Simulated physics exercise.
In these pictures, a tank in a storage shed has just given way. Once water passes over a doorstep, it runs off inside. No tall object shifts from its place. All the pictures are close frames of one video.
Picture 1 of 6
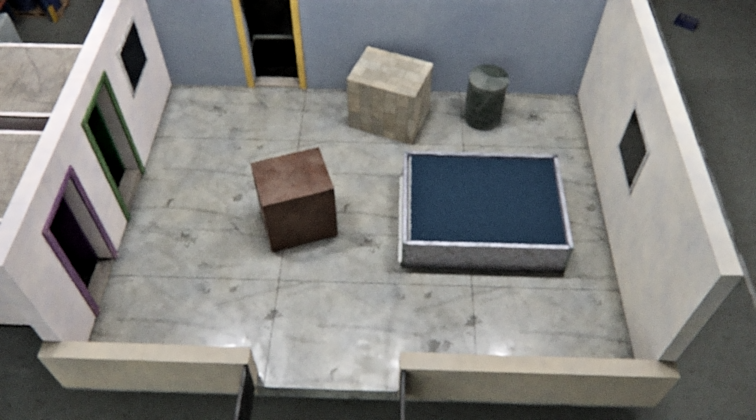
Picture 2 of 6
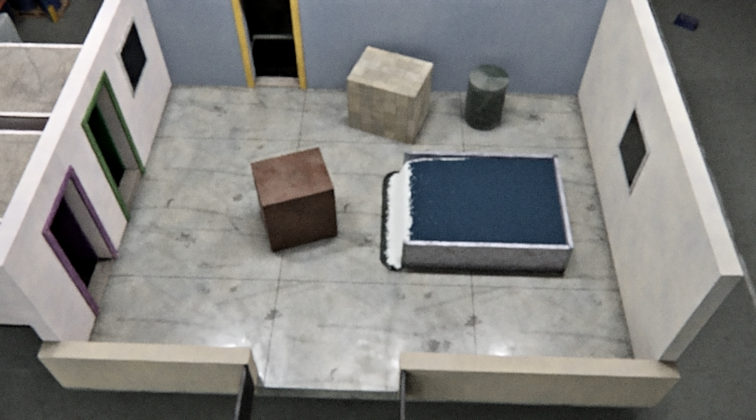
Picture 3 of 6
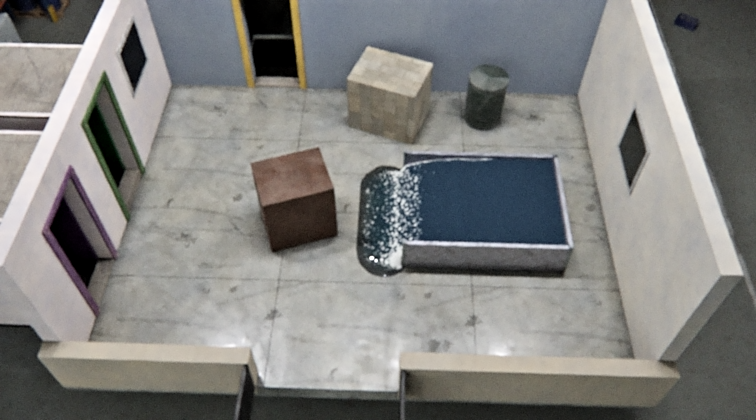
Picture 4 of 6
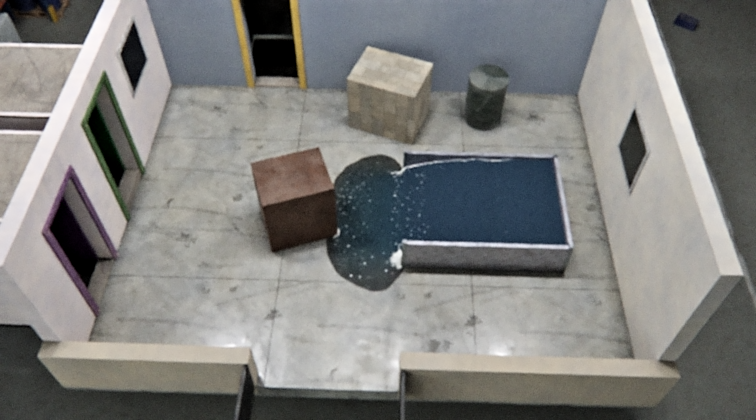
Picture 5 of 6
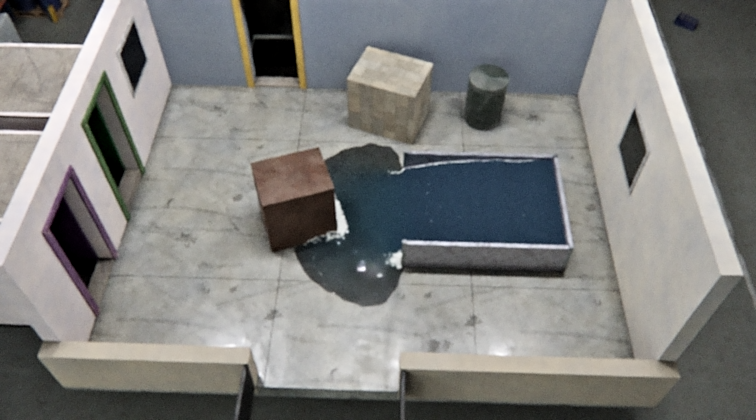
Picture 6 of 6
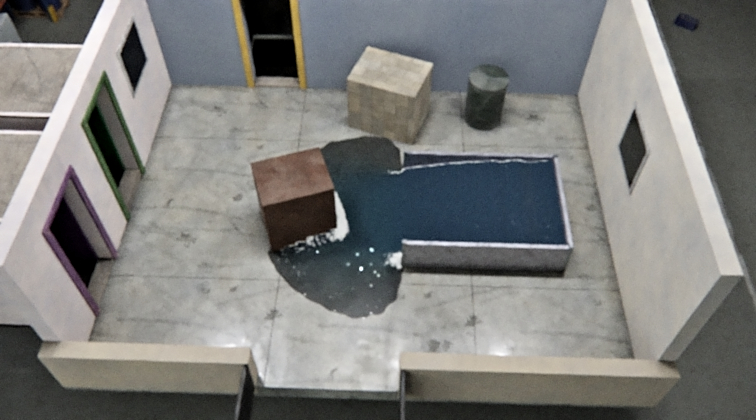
Water bursts from the left side of a low, blue-filled tank and spreads across the grey floor of a roofless room, seen from high above by a still camera. A reddish-brown block stands left of the tank, with a pale tiled block and dark green cylinder behind. The dark sheet widens leftward, meets the brown block, foams white against it and creeps around its near side.
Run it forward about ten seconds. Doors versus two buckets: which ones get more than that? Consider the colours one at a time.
The green door gets no more, the purple door gets more, the yellow door gets more.
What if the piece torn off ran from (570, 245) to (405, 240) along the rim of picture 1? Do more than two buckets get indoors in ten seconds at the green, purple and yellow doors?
Result - green door does not reach it, purple door tops the mark, yellow door does not reach it.
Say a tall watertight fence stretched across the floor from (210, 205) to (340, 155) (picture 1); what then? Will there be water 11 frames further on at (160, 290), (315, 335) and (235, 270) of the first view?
Submerged, submerged, then submerged.
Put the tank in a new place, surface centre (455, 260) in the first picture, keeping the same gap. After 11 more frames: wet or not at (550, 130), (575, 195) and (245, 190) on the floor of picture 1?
Bone-dry, bone-dry, bone-dry.
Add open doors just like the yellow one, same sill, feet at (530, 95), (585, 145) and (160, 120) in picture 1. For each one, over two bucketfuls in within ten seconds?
First ends up below, second ends up below, third ends up above.
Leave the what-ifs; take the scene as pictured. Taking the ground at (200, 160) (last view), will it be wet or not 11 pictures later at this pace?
Lab note - point status: Swamped.
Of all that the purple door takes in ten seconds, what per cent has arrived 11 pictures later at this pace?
I'd put it at 0 percent.
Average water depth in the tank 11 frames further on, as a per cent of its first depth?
My best guess is about 42 per cent.
A moment on, water covers 25 % of the floor; the green door not reached, the purple door not reached, the yellow door not reached.
Next, water covers 50 % of the floor; the green door wet at the sill, nothing in, the purple door wet at the sill, nothing in, the yellow door wet at the sill, nothing in.
Then, water covers 55 % of the floor; the green door wet at the sill, nothing in, the purple door under two buckets in, the yellow door over two buckets in.
Later, water covers 65 % of the floor; the green door wet at the sill, nothing in, the purple door over two buckets in, the yellow door far over two buckets in.
In the end, water covers 75 % of the floor; the green door wet at the sill, nothing in, the purple door over two buckets in, the yellow door far over two buckets in.
